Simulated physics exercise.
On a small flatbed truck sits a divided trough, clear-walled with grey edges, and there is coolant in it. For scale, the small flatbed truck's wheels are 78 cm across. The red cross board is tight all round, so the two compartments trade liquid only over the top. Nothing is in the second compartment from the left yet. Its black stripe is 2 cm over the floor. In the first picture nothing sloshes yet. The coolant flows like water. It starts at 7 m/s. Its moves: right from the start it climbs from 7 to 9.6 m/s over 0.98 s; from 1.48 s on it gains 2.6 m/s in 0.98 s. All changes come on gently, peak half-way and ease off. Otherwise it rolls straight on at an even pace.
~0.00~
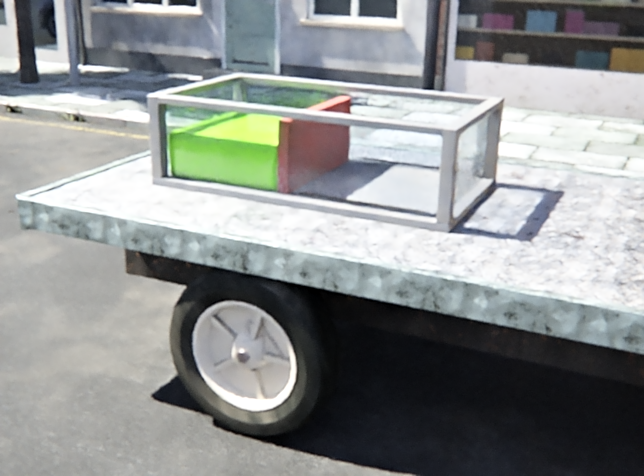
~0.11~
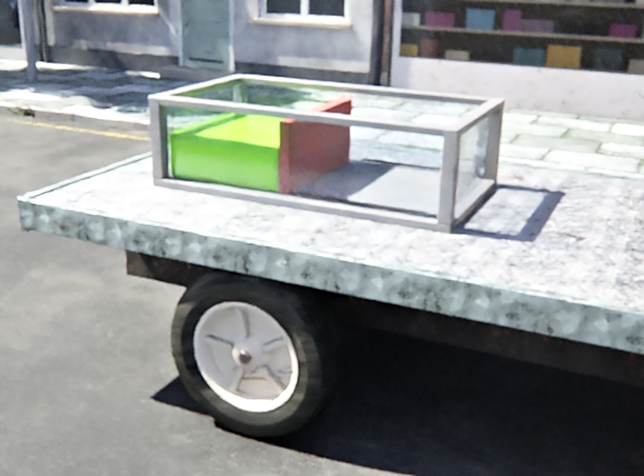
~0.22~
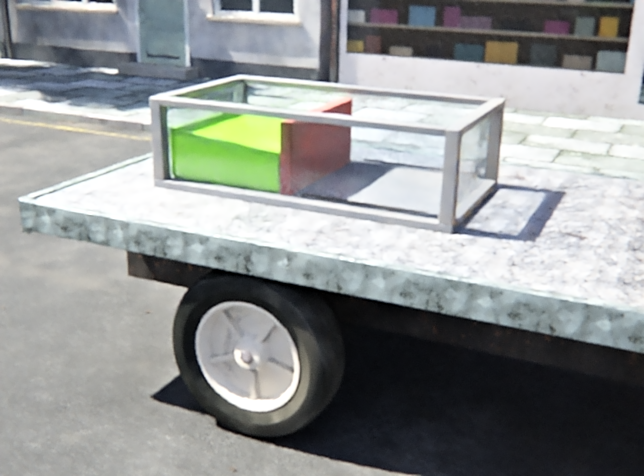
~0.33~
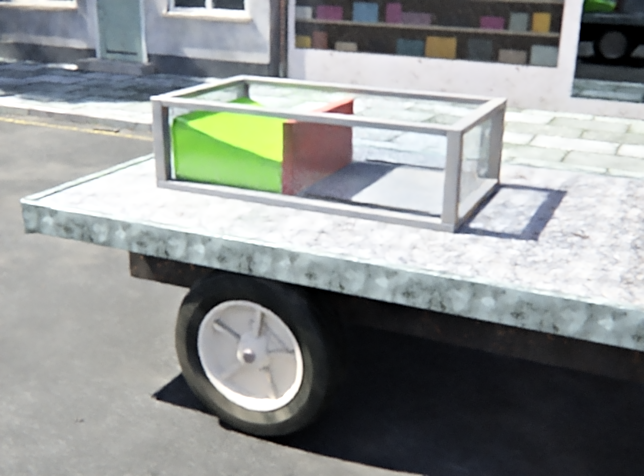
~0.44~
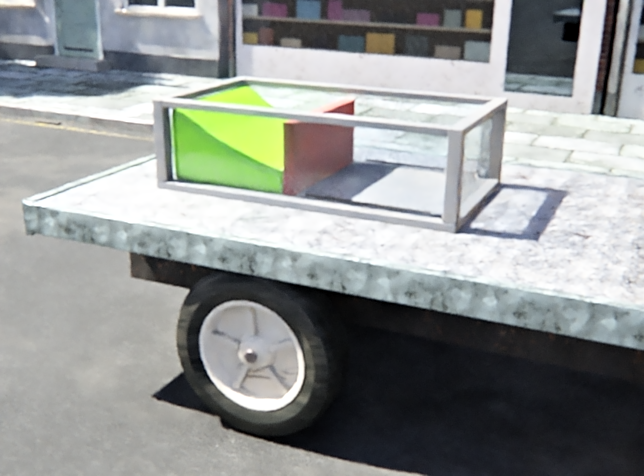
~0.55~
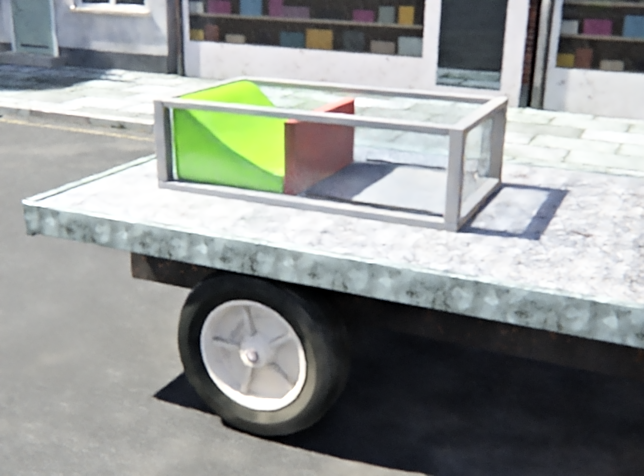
On a street lined with shopfronts, a flatbed truck rolls along carrying a clear-walled, grey-edged trough of bright green liquid on the left of a red divider. The shopfronts slide leftward behind as the green surface changes from nearly level to a curve, high at the left wall, while the right compartment stays empty.
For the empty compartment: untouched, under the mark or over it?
At rest it is dry.
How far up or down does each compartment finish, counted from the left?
From the left: 1 down, 0.
Then, 1.15 s in, the mean depths from the left are 22, 0 cm.
Then, 2.05 s in, the mean depths from the left are 21, 0 cm.
Then, 2.95 s in, the mean depths from the left are 21, 0 cm; 3 per cent is out, over the back.
Then, 5.45 s in, the mean depths from the left are 21, 0 cm; 3 per cent is out, over the back.
